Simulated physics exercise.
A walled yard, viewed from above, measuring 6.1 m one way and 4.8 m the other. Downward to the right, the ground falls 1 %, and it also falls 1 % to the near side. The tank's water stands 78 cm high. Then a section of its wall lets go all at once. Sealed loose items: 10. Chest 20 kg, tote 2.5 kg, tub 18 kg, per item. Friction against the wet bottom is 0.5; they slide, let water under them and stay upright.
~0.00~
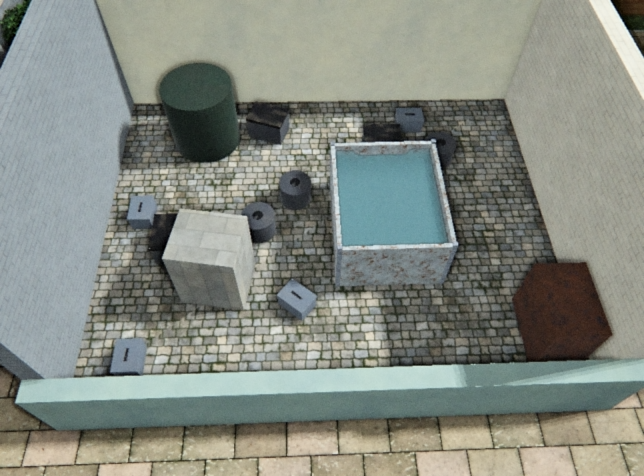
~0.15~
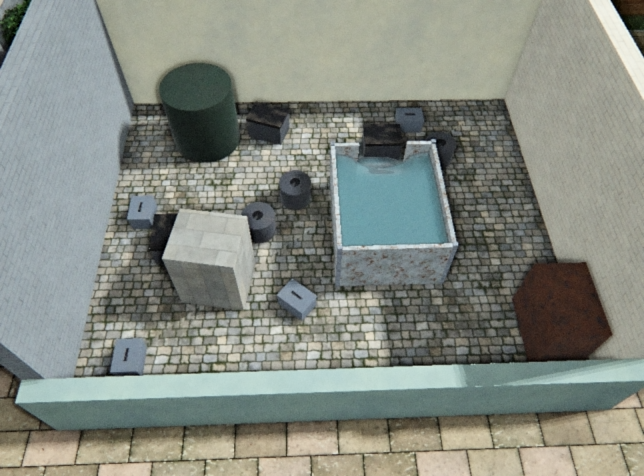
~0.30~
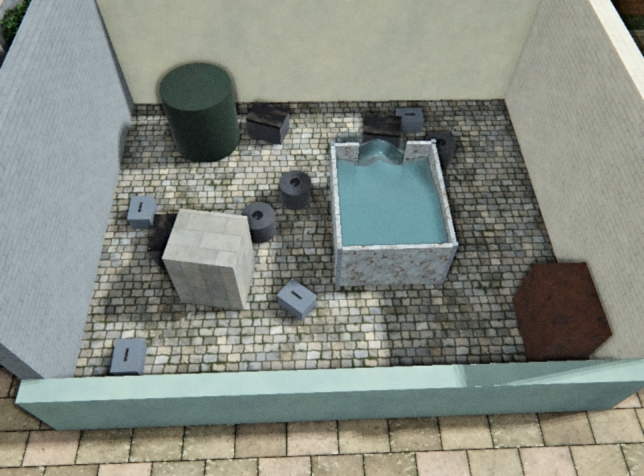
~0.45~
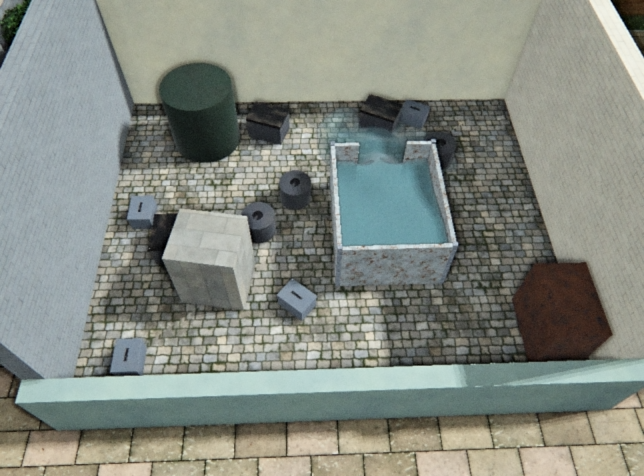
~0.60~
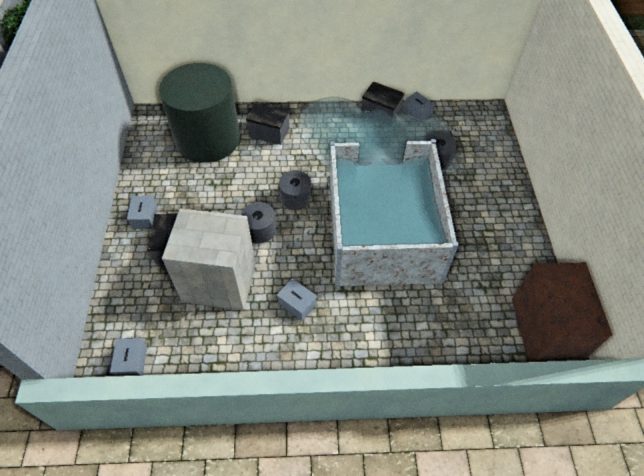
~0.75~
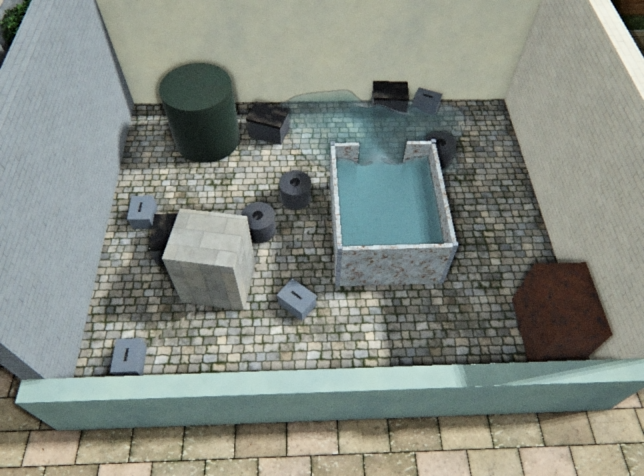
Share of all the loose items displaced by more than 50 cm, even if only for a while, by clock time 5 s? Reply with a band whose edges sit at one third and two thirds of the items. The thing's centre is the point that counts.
Band: One third to two thirds.
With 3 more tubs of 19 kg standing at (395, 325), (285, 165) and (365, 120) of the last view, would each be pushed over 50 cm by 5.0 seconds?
One after another they come out inside the limit, inside the limit, above it.
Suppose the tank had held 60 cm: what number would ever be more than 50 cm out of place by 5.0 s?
I count 4 of them in that case.
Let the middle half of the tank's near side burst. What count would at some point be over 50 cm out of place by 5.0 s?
In that case the number is 2.
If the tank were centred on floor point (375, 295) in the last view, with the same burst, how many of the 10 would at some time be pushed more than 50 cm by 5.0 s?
In that case the number is 5.
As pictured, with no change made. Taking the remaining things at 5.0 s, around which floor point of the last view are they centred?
Mean position: Approximately (296, 258).
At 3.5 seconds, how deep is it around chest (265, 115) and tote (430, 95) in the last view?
About 4 and 2 cm.
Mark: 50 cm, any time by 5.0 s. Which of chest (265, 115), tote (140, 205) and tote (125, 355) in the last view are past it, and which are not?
First exceeding it, second exceeding it, third falling below it.
After 1.1 s 2 of 10 are over 50 cm from their spots; 2 afloat.
After 2.2 s 2 of 10 are over 50 cm from their spots; 1 afloat.
After 3.5 s 3 of 10 are over 50 cm from their spots; 1 afloat.
After 5.0 s 4 of 10 are over 50 cm from their spots, and 4 have been at some point; 2 afloat.
